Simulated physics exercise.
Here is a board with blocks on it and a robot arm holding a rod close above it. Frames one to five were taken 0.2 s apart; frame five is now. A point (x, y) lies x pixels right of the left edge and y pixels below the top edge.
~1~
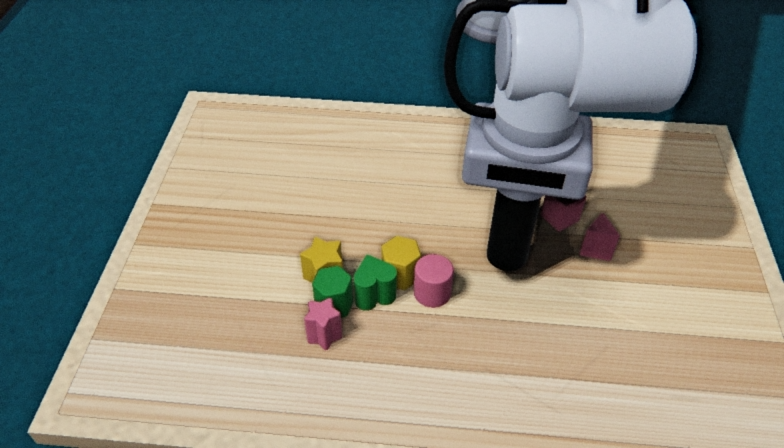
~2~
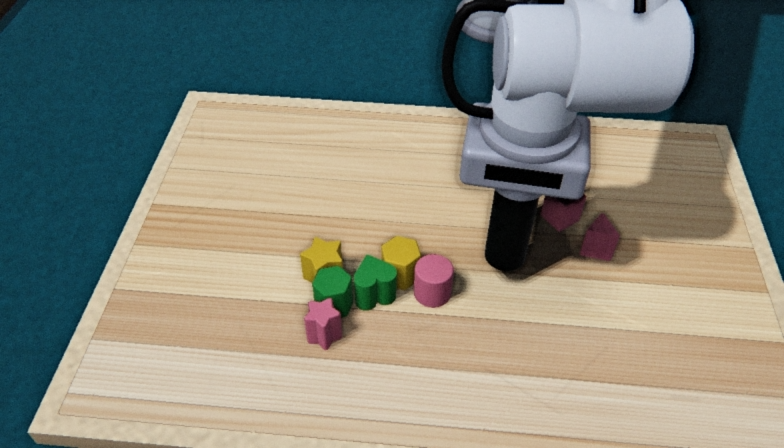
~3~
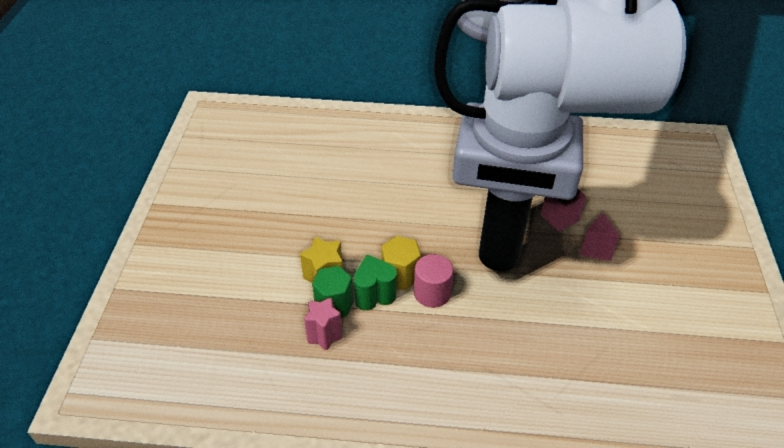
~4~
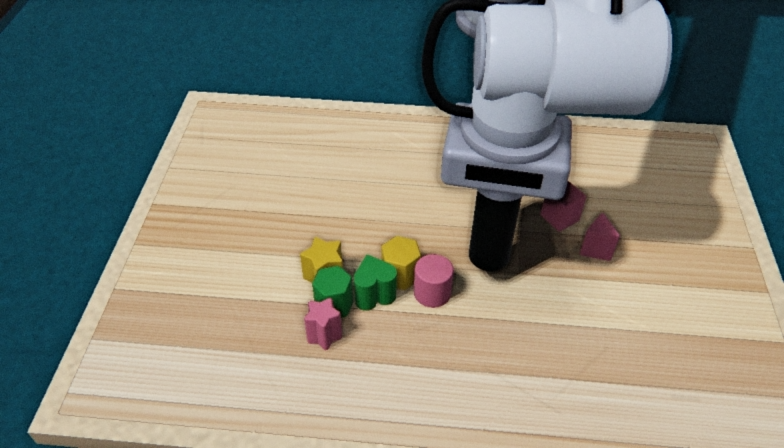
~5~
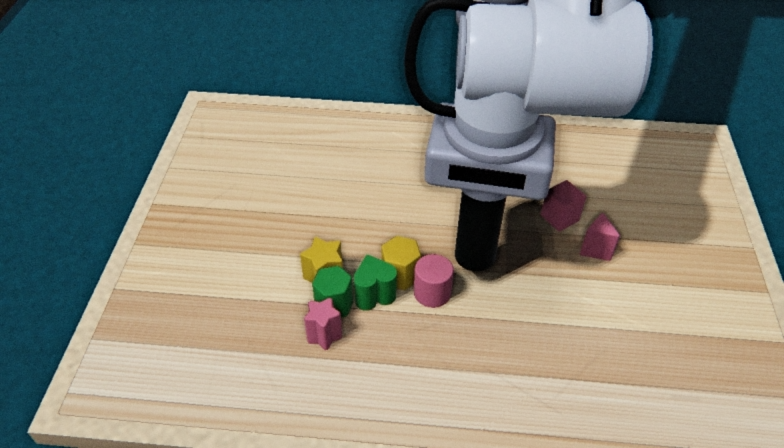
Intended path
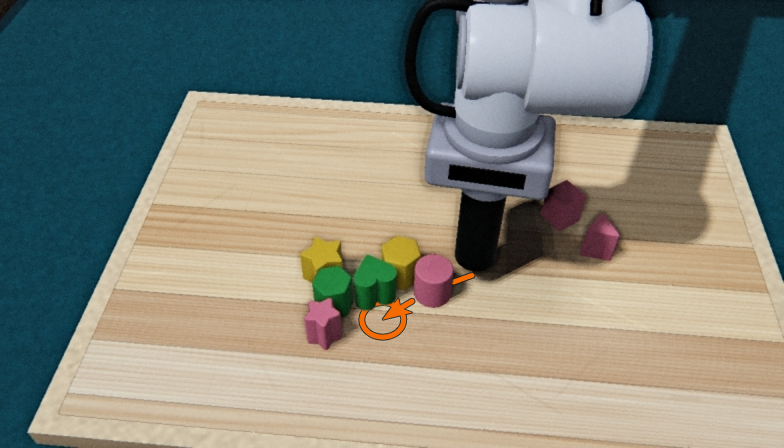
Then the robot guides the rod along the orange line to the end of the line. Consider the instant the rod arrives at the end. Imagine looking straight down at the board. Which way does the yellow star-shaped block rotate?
It goes round the way clock hands do.
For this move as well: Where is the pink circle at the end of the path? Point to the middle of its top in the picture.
Expect it around (358, 324).
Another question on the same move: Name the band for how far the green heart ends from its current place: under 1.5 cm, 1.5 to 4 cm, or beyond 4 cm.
That one ends up 1.5 to 4 cm from where it is now.
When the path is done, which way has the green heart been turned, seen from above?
Top view: Clockwise.
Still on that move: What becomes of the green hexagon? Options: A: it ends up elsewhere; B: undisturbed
(A)
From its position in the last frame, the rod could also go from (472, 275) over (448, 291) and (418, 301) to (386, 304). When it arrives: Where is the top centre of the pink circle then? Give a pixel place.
Most likely (358, 305).
The drawn path runs from (472, 275) via (426, 294), ending at (383, 319).
On the path given first. One third of the way, rod (442, 269); green hexagon (327, 280); green heart (368, 273); pink circle (410, 281).
Two thirds of the way, rod (412, 283); yellow star-shaped block (319, 250), turned 25° clockwise; green hexagon (313, 279), turned 25° anticlockwise; green heart (353, 283), turned 75° clockwise; yellow hexagon (390, 249), turned 30° clockwise; pink circle (384, 302).
At the end, rod (383, 301); yellow star-shaped block (319, 250), turned 25° clockwise; green hexagon (309, 279), turned 25° anticlockwise; green heart (346, 285), turned 90° clockwise; yellow hexagon (390, 249), turned 30° clockwise; pink circle (358, 324).
